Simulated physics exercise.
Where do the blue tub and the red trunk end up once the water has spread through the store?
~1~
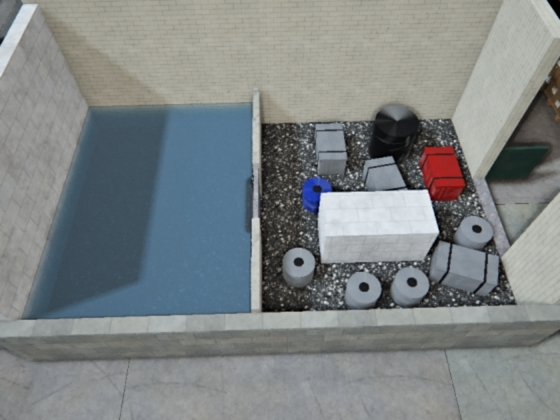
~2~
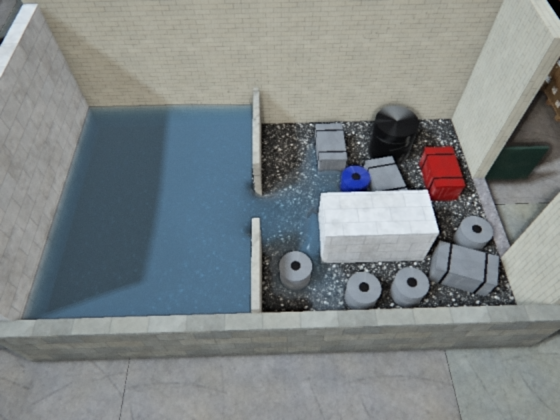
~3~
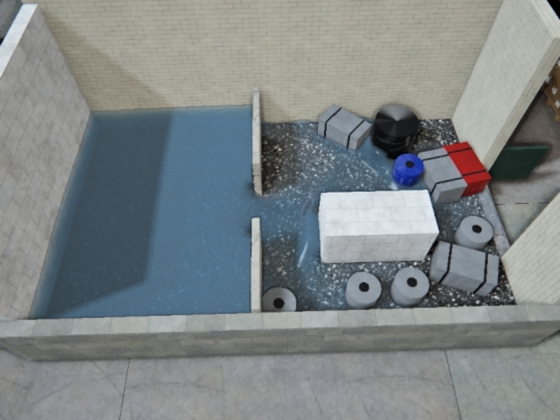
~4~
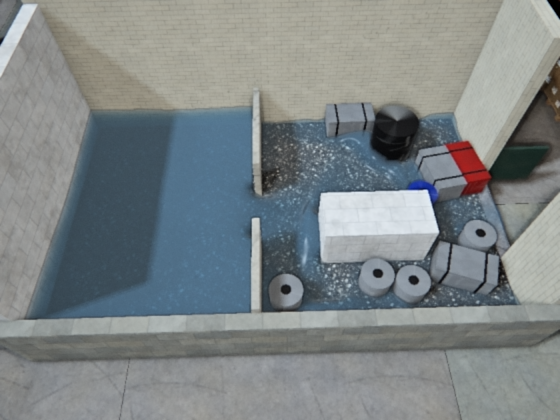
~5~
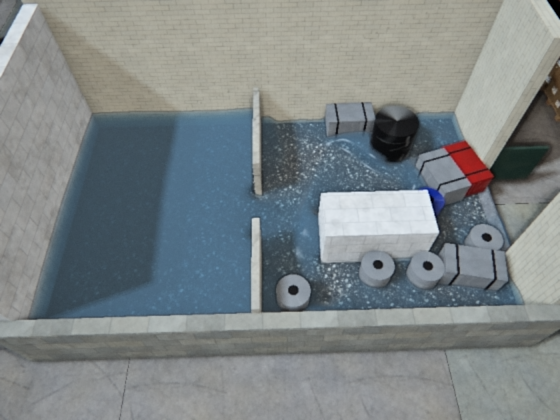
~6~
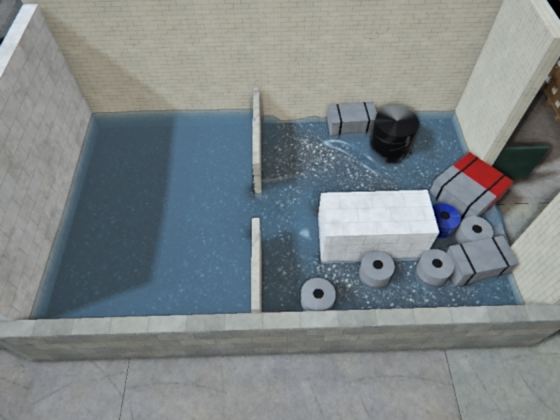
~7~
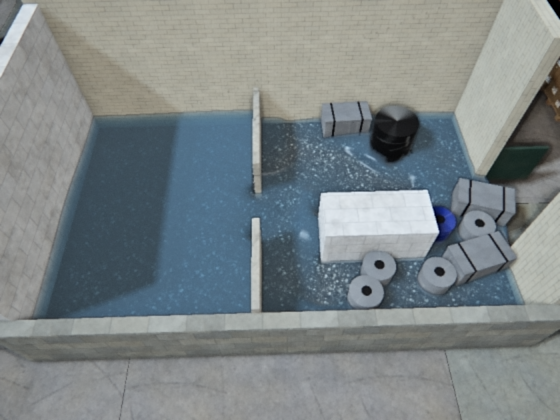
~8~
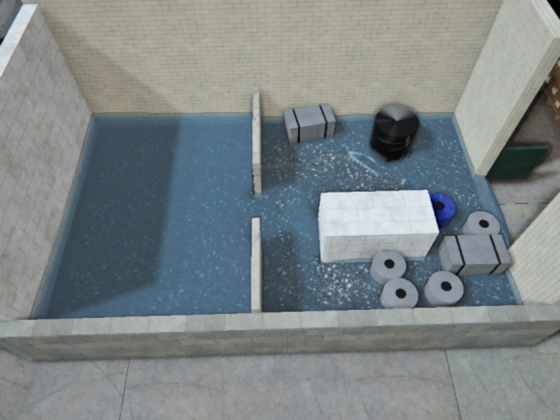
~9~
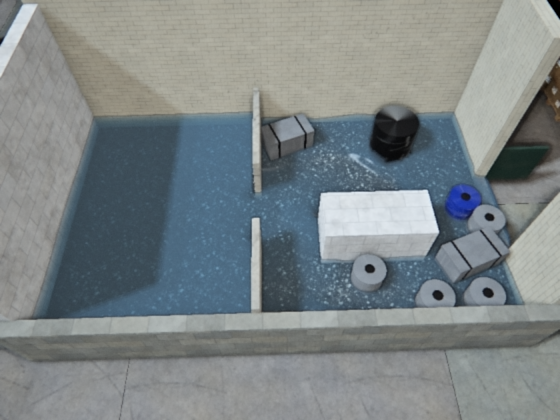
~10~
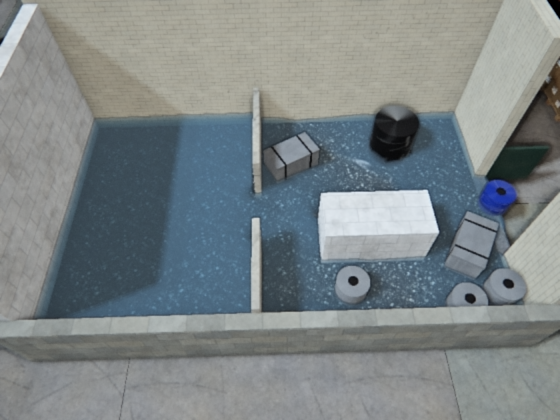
The blue tub is carried from near the dividing wall across to the opening on the right, where it is still afloat. The red trunk travels far too, going out through that opening and away from the store.
